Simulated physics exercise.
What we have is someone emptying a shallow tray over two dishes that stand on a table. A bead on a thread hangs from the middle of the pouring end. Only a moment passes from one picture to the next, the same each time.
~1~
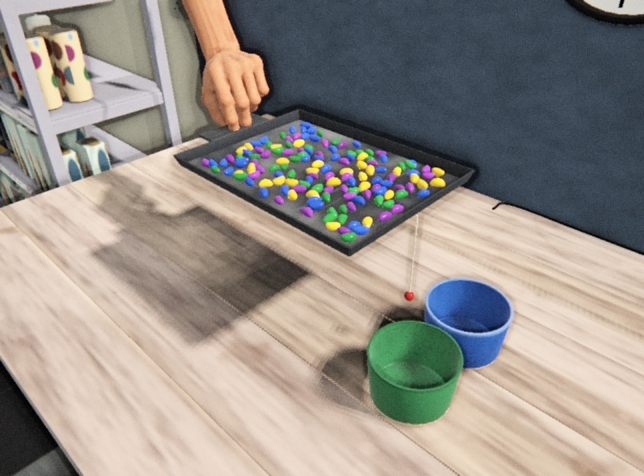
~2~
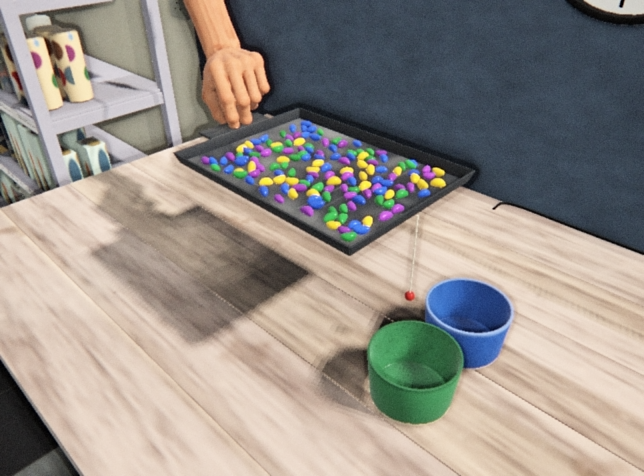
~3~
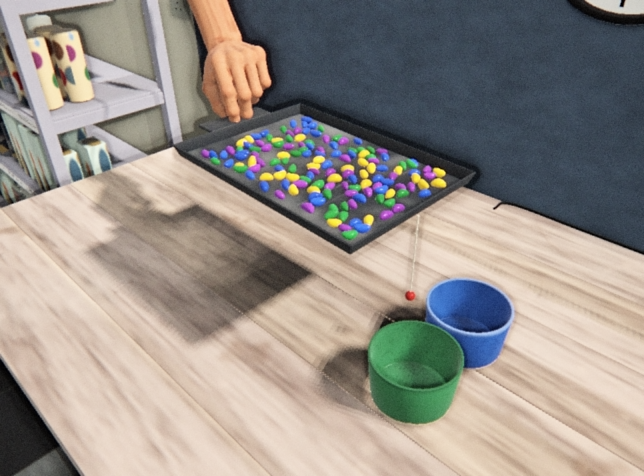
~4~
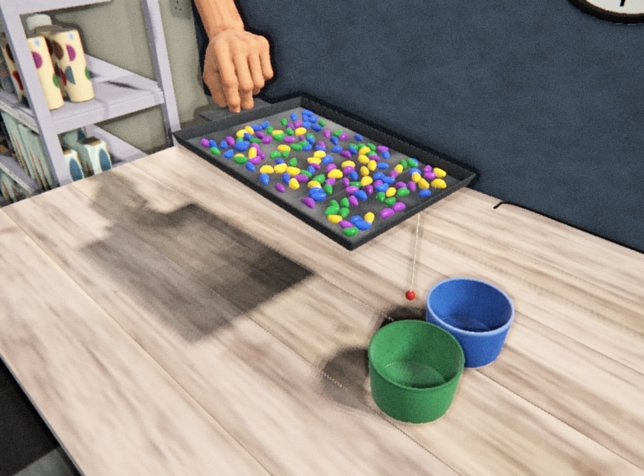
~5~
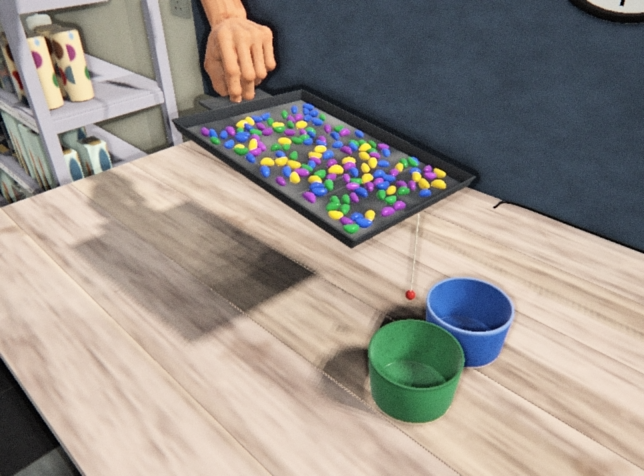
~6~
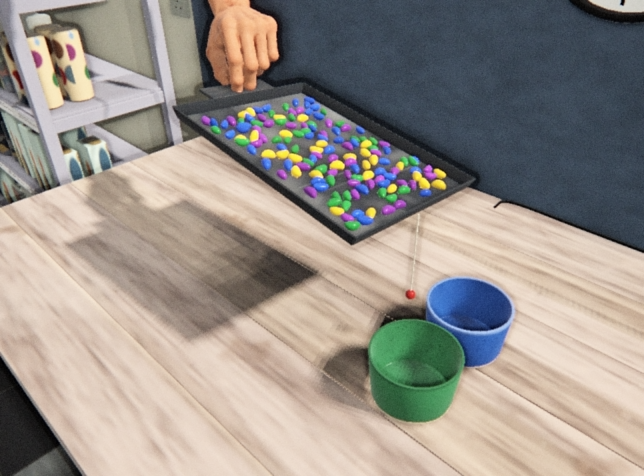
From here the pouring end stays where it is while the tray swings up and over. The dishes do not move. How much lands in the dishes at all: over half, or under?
In the dishes lies only the smaller part of it.
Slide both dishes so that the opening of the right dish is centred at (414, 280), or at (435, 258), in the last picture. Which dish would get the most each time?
One: The right-hand dish. Two: The right dish.
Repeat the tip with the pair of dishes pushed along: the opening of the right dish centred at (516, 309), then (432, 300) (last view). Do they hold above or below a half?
One: Less than half. Two: The smaller part.
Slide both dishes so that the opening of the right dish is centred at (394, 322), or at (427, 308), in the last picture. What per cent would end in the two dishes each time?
The first gives 0 %, the second 10 %.
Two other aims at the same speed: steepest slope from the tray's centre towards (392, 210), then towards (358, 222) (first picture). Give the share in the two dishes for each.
The first gives 80 %, the second 50 %.
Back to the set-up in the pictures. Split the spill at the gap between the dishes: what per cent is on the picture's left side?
Some 40 per cent.
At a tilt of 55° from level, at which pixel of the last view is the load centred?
Around (423, 159).
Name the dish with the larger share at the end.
That is the right-hand dish.
Just after the last frame, tray tipped steeply; almost all on the tray; just a few in the air.
A moment on, tray tipped right over; the larger part on the tray; about a tenth in the right dish; about a tenth outside both; about a tenth in the air.
Further on, tray tipped past a quarter turn; just a few in the left dish; roughly a quarter in the right dish; roughly two thirds outside both.
When it is over, tray tipped past a quarter turn; just a few in the left dish; roughly a quarter in the right dish; roughly two thirds outside both.
